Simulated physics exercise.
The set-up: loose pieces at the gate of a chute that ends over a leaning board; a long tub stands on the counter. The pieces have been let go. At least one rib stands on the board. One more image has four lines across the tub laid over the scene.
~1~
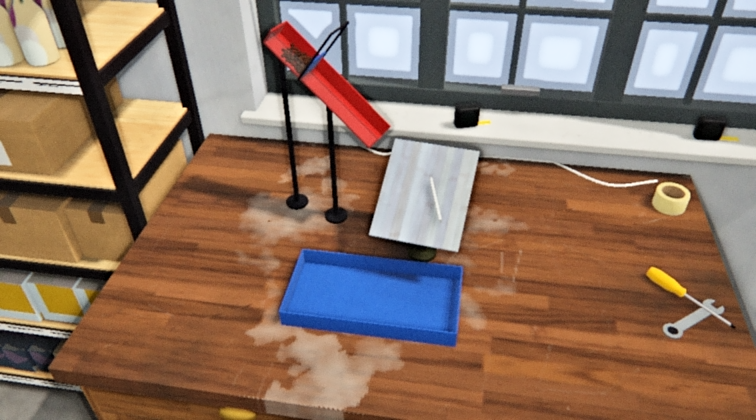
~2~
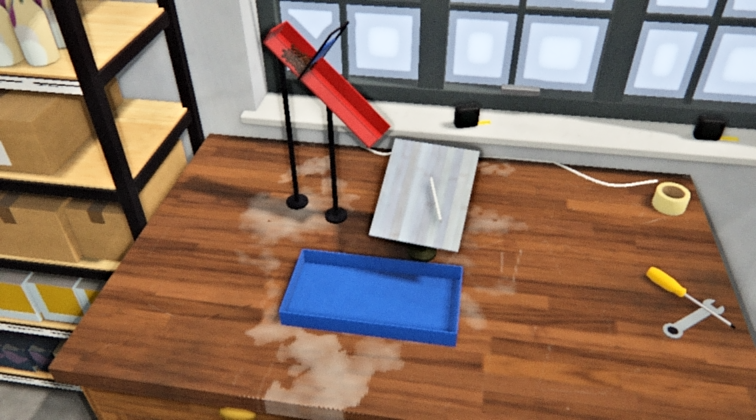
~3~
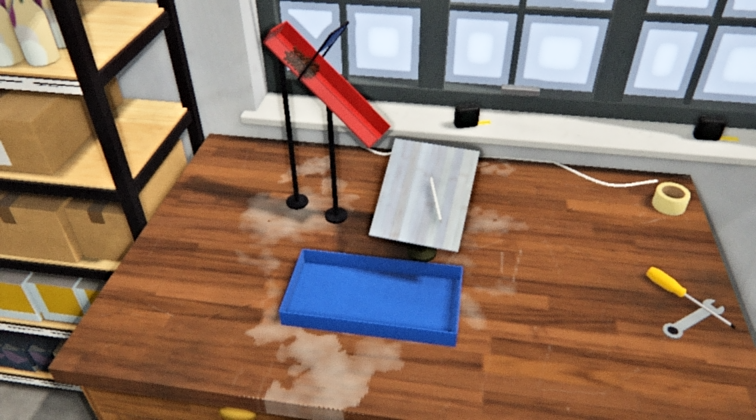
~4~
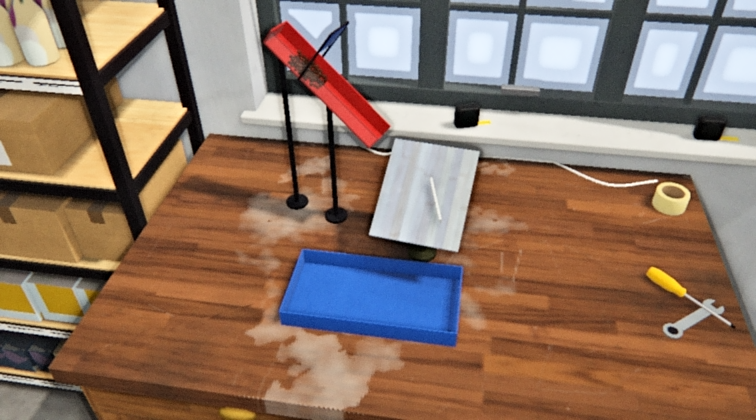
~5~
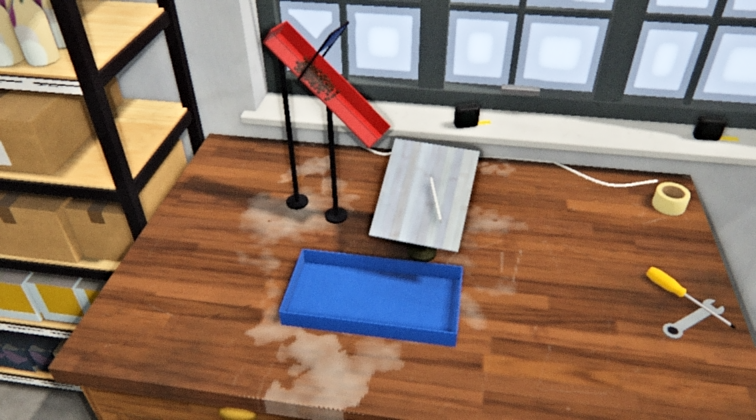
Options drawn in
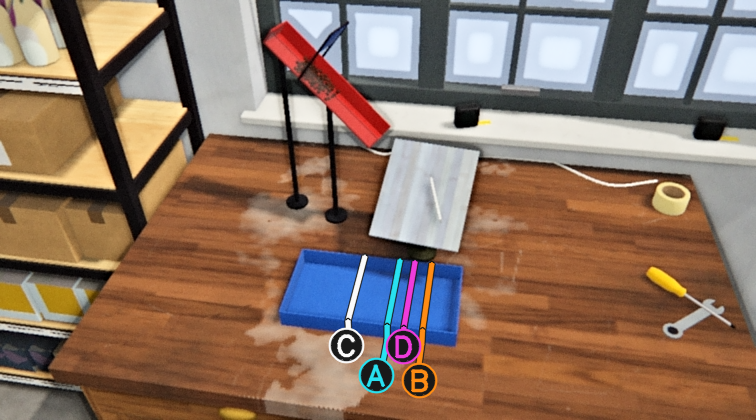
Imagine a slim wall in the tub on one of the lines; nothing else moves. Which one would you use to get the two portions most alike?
The best line is B.
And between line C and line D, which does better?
D.
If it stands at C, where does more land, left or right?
Right.
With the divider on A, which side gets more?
Right.
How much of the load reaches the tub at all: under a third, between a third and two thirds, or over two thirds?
About that: Over two thirds.
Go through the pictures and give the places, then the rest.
Load behind the gate at (301, 63), allspice berries; lip of the chute at (376, 142), sloping fairly steeply, in the first frame.
Middle of the board at (425, 192), tilted fairly steeply; middle of its low edge at (413, 243); of its high edge at (437, 145), in the second frame.
Front corners of the tub at (280, 311) and (457, 333), empty; front of the load at (315, 73), in the third frame.
Middle of the load at (307, 69); its front at (323, 84), about a quarter of the way to the lip; rib from (431, 178) to (440, 219), in the fourth frame.
Middle of the load at (318, 76); its front at (335, 95), about a third of the way to the lip, in the fifth frame.
On the marked copy, line A crosses the front rim at (387, 325); line B crosses the front rim at (422, 329); line C crosses the front rim at (348, 320); line D crosses the front rim at (403, 327).
Choosing A, of what is caught, a small part on the left of the divider, nearly all on the right.
Choosing B, of what is caught, about a third on the left of the divider, about two thirds on the right.
Choosing C, of what is caught, none on the left of the divider, all on the right.
Choosing D, of what is caught, about a quarter on the left of the divider, most on the right.
